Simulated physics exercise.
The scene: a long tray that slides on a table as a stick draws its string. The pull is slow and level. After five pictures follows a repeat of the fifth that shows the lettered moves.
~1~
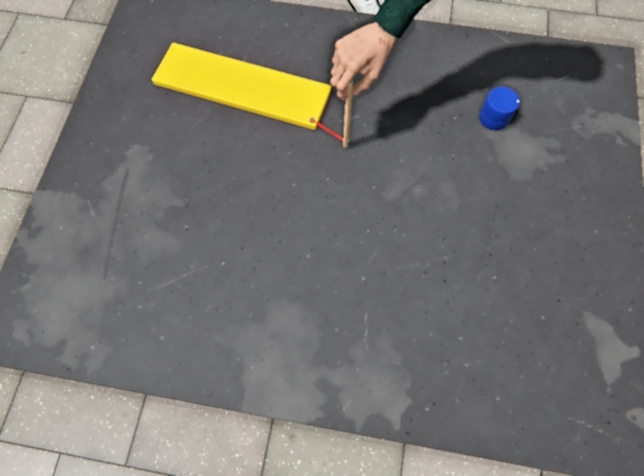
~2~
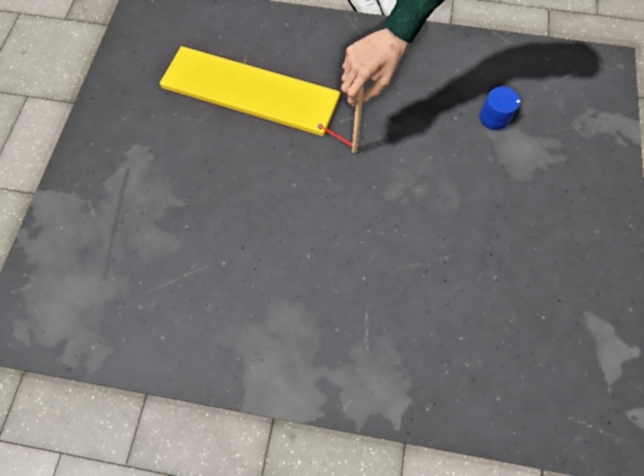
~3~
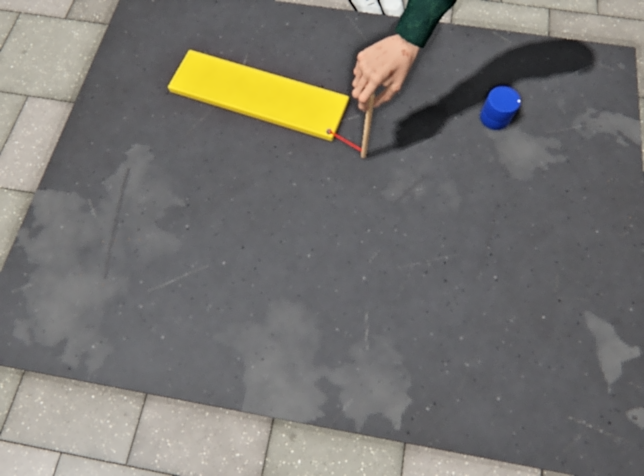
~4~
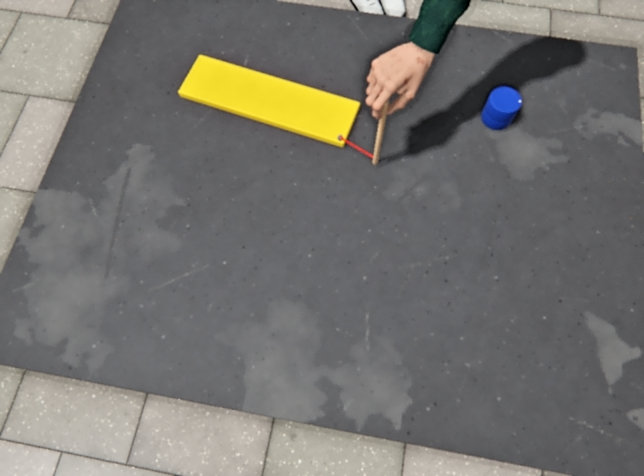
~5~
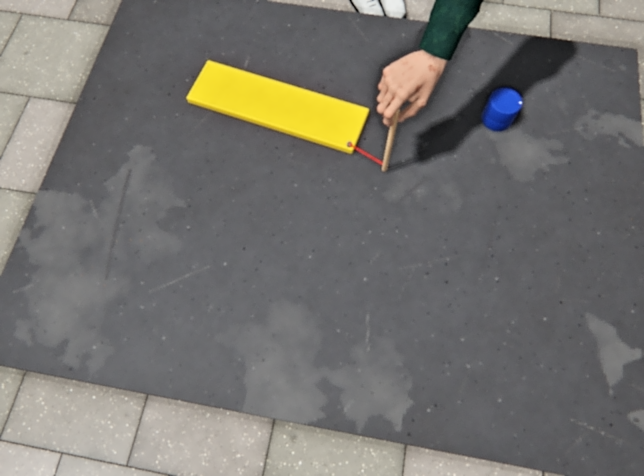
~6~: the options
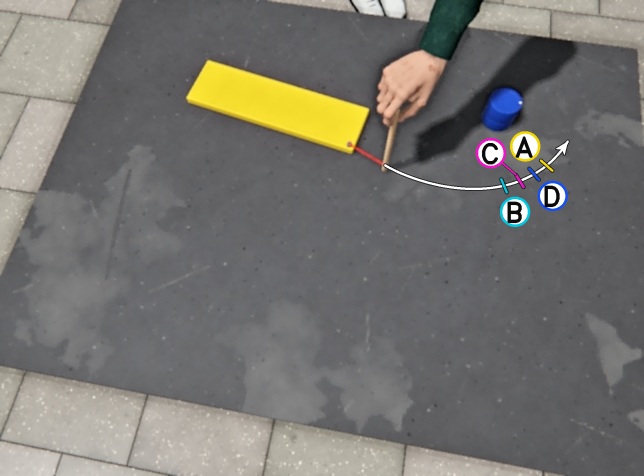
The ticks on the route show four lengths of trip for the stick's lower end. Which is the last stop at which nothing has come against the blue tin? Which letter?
D.
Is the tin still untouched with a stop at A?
For that mark, no.
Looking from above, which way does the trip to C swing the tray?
Anticlockwise.
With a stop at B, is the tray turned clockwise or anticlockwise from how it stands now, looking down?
Anticlockwise.
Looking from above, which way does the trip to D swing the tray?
Anticlockwise.
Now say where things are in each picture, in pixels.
The first picture shows yellow tray (241, 82); blue tin (499, 109).
The second picture shows yellow tray (249, 87); blue tin (499, 109).
The third picture shows yellow tray (258, 91); blue tin (500, 109).
The fourth picture shows yellow tray (269, 97); blue tin (501, 109).
The fifth picture shows yellow tray (277, 103); blue tin (501, 110).
On the marked copy, A at (547, 165); B at (504, 186); C at (520, 181); D at (534, 174); the route from (385, 165) via (491, 188) to (568, 141).
Following D. Soon after the start, foot of the stick (437, 186), middle of the tray (320, 126).
Later, foot of the stick (491, 189), middle of the tray (363, 143).
In the end, foot of the stick (533, 175), middle of the tray (399, 150); nothing has been touched.
As for the rest, A is too far, the tin has been hit; B is safe but short; C is safe but short.
